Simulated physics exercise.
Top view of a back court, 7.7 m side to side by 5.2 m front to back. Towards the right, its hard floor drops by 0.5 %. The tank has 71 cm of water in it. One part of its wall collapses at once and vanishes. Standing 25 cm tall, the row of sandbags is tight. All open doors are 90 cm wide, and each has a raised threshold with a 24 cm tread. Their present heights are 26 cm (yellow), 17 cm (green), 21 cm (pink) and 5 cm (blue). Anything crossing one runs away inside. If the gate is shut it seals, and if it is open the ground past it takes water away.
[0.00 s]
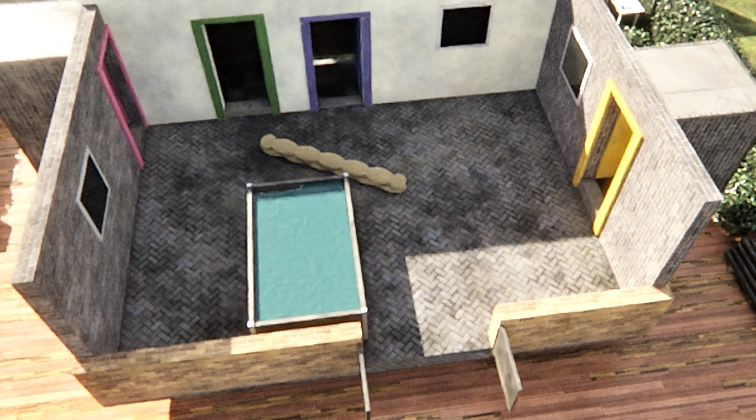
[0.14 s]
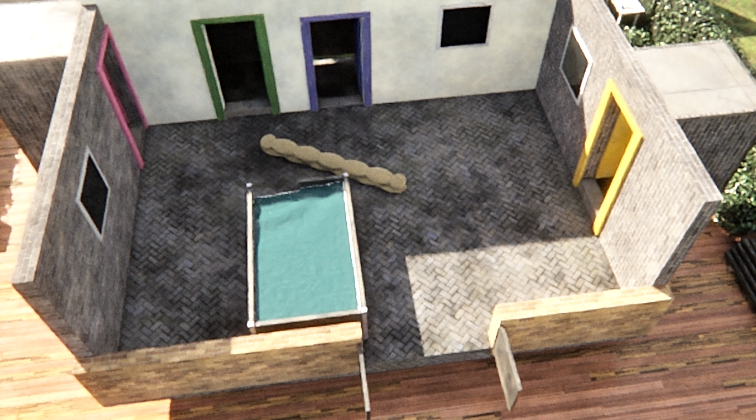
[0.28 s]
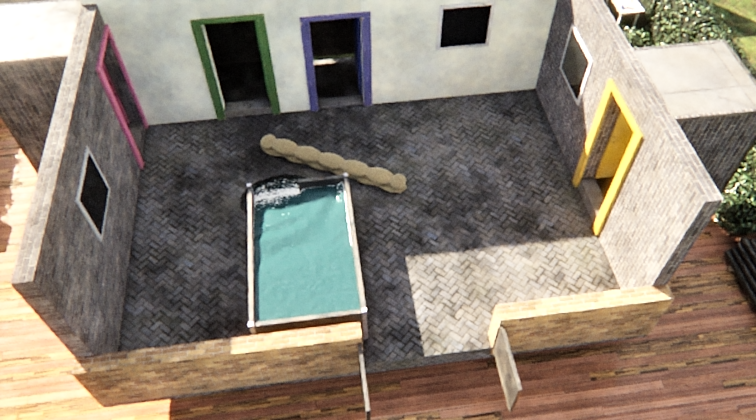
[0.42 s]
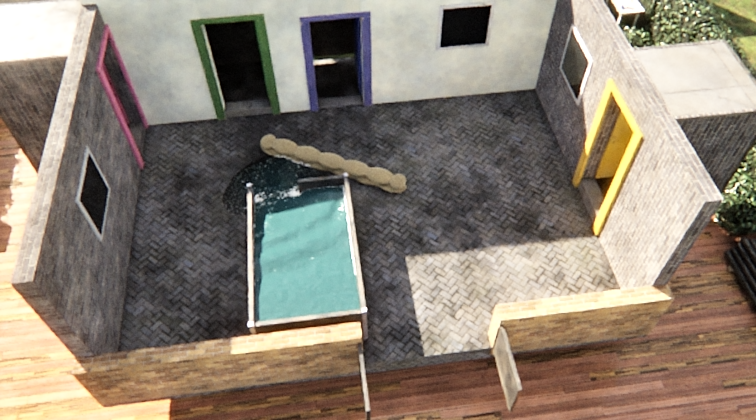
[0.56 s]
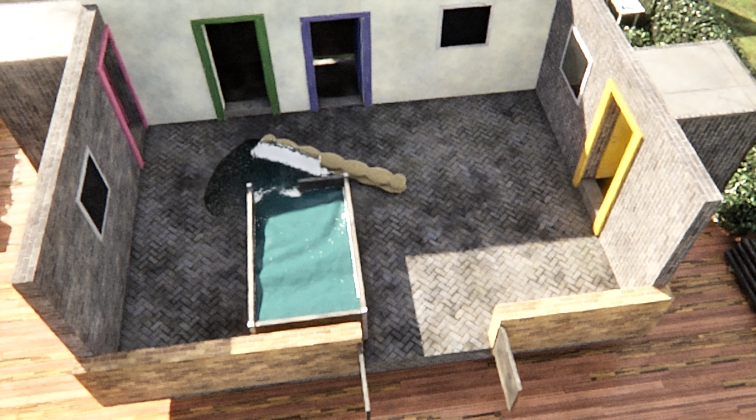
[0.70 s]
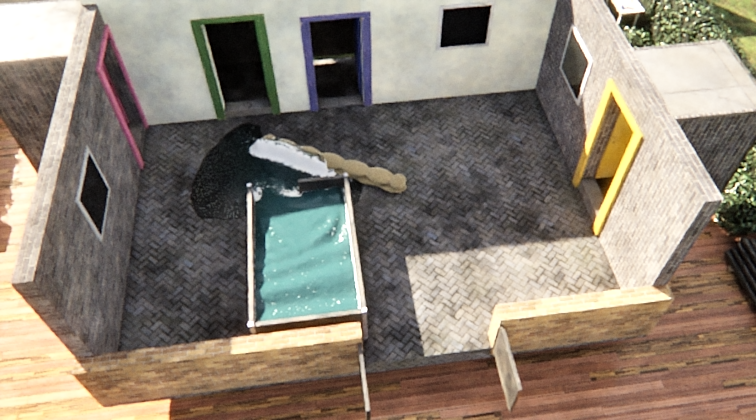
A tank of water in a walled court pours from its far side, wetting the dark floor.
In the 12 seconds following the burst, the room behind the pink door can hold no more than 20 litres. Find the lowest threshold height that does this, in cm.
The lowest height is about 35 cm.
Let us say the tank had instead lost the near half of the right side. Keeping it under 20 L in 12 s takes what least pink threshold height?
Then 7.5 cm.
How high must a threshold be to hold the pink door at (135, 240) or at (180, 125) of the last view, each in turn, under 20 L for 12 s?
Minimums: About 5.5 cm and 28 cm.
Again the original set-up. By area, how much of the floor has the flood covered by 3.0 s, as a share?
About 35 per cent.
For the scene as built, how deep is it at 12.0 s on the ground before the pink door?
A ruler would read roughly 9.5 cm.
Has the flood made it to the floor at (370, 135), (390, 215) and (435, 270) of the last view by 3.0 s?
So the three spots come out swamped, swamped, swamped, in that order.
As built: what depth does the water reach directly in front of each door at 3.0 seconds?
Depths in cm: Yellow 0, green 13, pink 33, blue 6.
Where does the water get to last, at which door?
It's the yellow one.
After 1.4 s water covers 20 % of the floor, deepest (42 cm) near (292, 165); it has not reached the pink door.
After 3.0 s water covers 35 % of the floor, deepest (34 cm) near (145, 144); 33 cm at the pink door, 91 litres in over its 21 cm threshold.
After 12.0 s water covers 90 % of the floor, deepest (12 cm) near (213, 131); 10 cm at the pink door, 132 litres in over its 21 cm threshold.
At the pink door as built, the water arrived by 1.6 s and peaked near 36 cm at 2.6 s.
Run again over the same 12 s with other heights there, 38 litres in over 30.5 cm, 5 litres over 41.5 cm. The limit of 20 litres is kept from about 35 cm up.
